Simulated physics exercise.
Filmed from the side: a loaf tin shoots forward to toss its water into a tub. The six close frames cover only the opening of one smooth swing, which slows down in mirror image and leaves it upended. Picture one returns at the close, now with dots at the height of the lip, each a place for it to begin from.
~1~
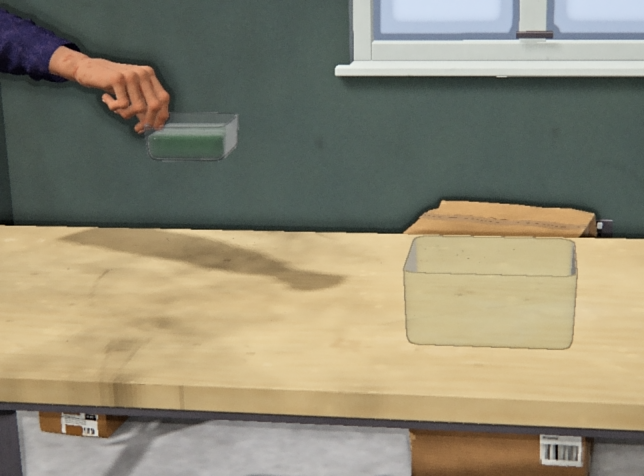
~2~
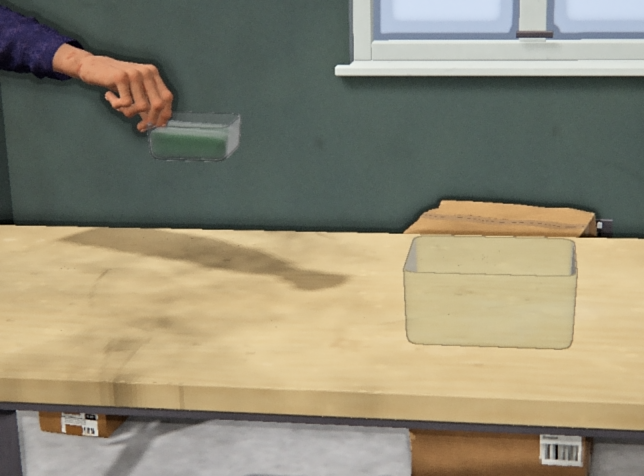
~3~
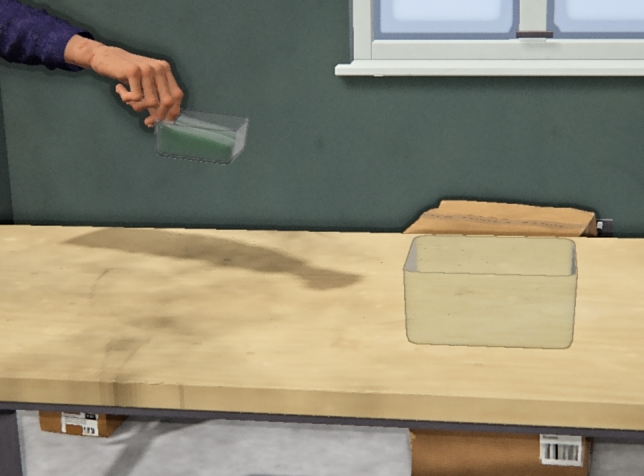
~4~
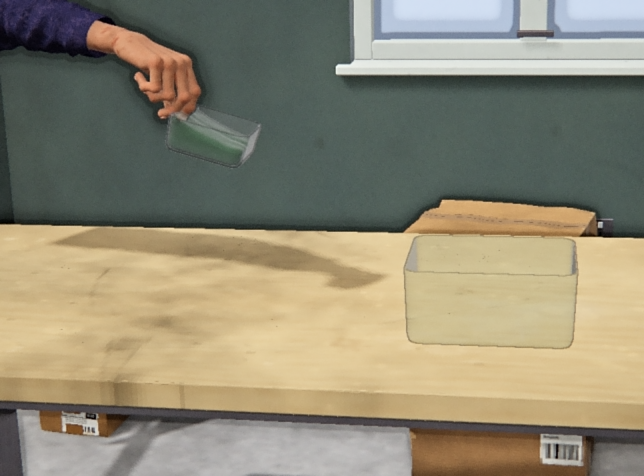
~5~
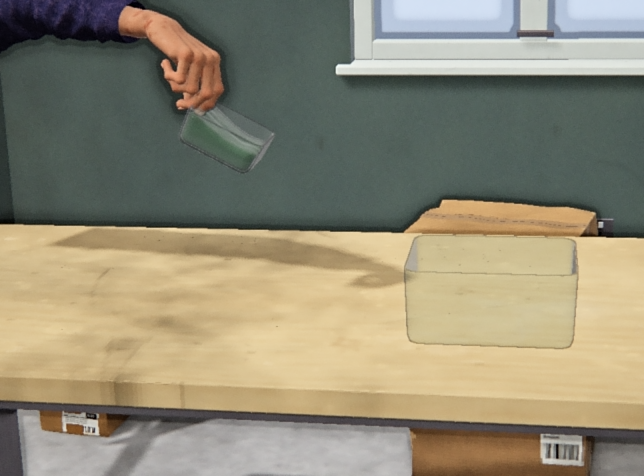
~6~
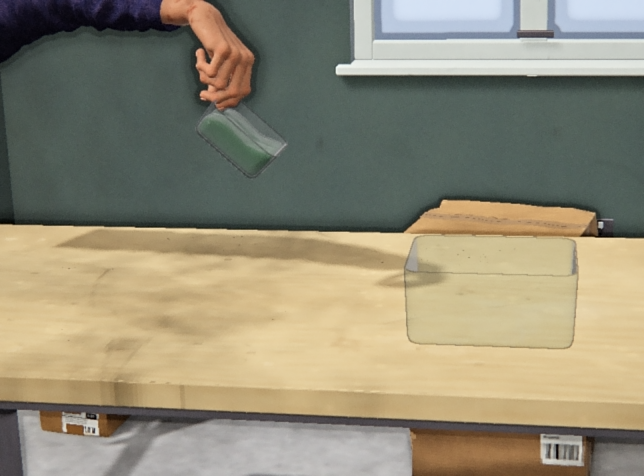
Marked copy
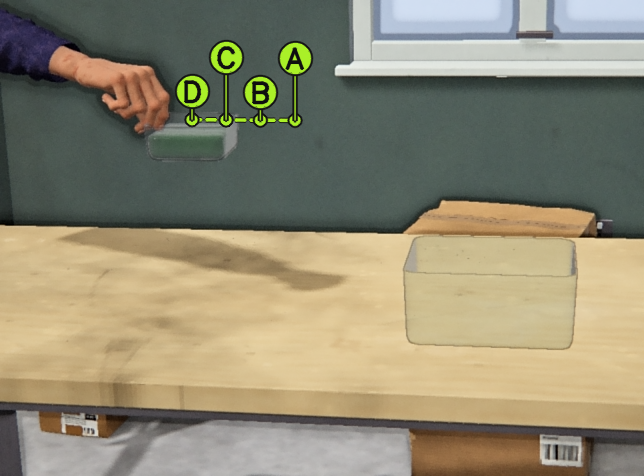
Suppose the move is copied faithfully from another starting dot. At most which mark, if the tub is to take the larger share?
Go for B.
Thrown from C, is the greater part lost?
Yes.
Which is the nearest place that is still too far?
C.
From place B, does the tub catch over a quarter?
Yes, it does.
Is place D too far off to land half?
Yes, that goes wrong.
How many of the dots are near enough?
Two of the four.
In lime, A at (295, 120); B at (260, 120); C at (226, 119); D at (192, 119).
With A, about 79 % lands in the tub, 11 % falls short and 10 % goes beside or beyond.
With B, about 75 % lands in the tub, 20 % falls short and 5 % goes beside or beyond.
With C, about 18 % lands in the tub, 76 % falls short and 5 % goes beside or beyond.
With D, about 0 % lands in the tub, 97 % falls short and 3 % goes beside or beyond.
